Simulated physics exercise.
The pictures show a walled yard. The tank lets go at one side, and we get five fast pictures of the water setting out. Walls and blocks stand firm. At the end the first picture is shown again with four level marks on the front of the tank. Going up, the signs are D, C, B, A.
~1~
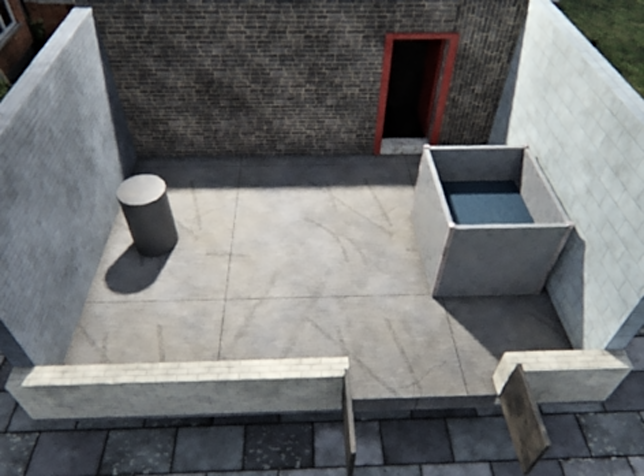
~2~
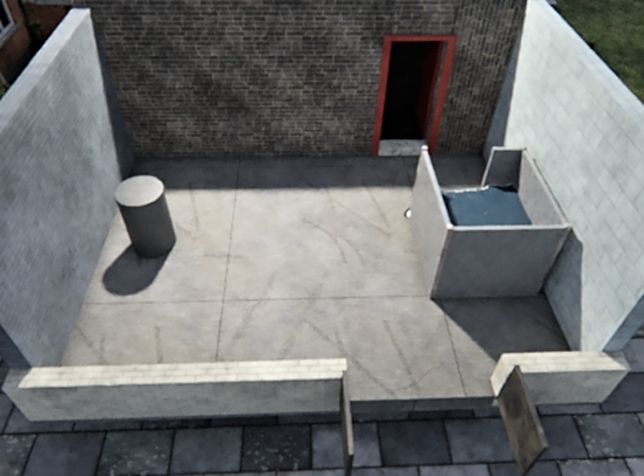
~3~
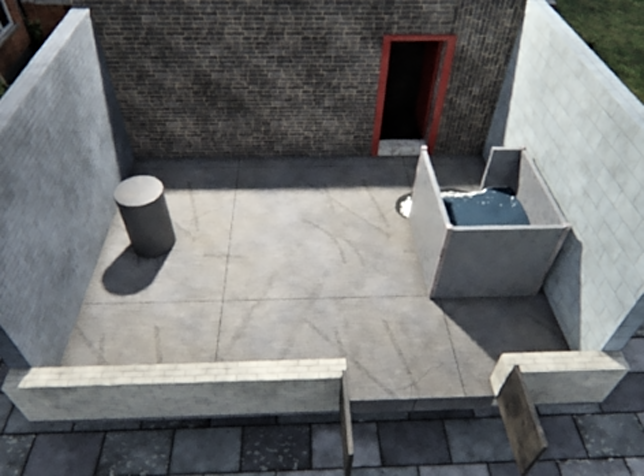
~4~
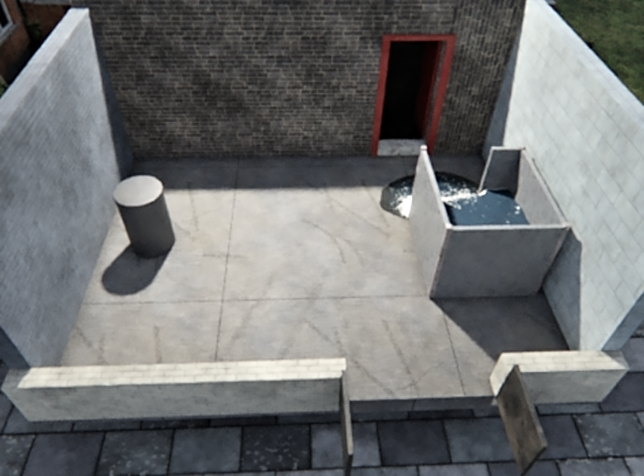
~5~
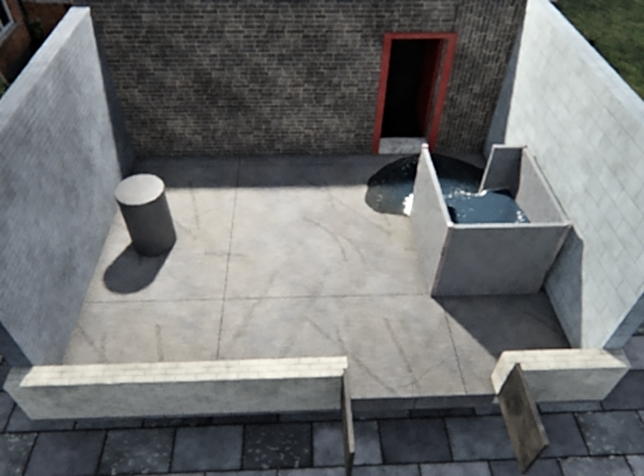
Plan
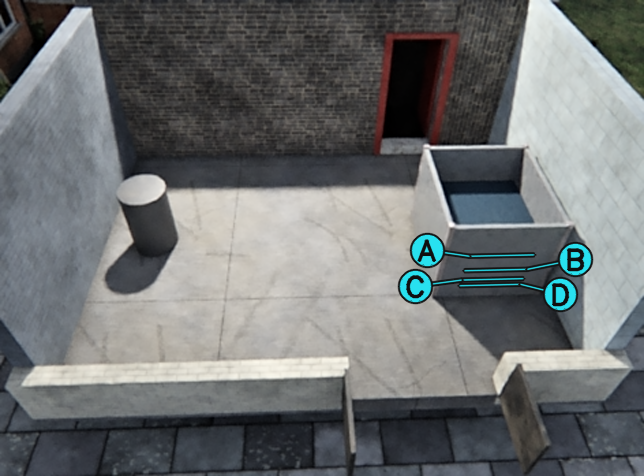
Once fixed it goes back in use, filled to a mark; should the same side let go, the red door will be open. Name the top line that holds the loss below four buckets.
The answer is level C.
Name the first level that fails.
B it is.
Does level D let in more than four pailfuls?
No, not at all.
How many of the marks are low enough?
Two.
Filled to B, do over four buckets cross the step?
Yes, it does.
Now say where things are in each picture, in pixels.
Water in the tank at rest, its middle at (482, 215); foot of the red doorway at (404, 154); open gate at (428, 352).
Water covers 1 % of the ground, its front hidden from here.
Water covers 3 % of the ground and shows as far out as (409, 205).
Water covers 6 % of the ground and shows as far out as (396, 186).
Water covers 11 % of the ground and shows as far out as (388, 173).
On the marked copy, A at (501, 255); B at (496, 270); C at (492, 279); D at (490, 285); from the bottom up D, C, B, A.
For level A, dozens of bucketfuls pour in.
For level B, about 7 bucketfuls get in.
For level C, a splash gets over, under a bucket.
For level D, nothing gets over.
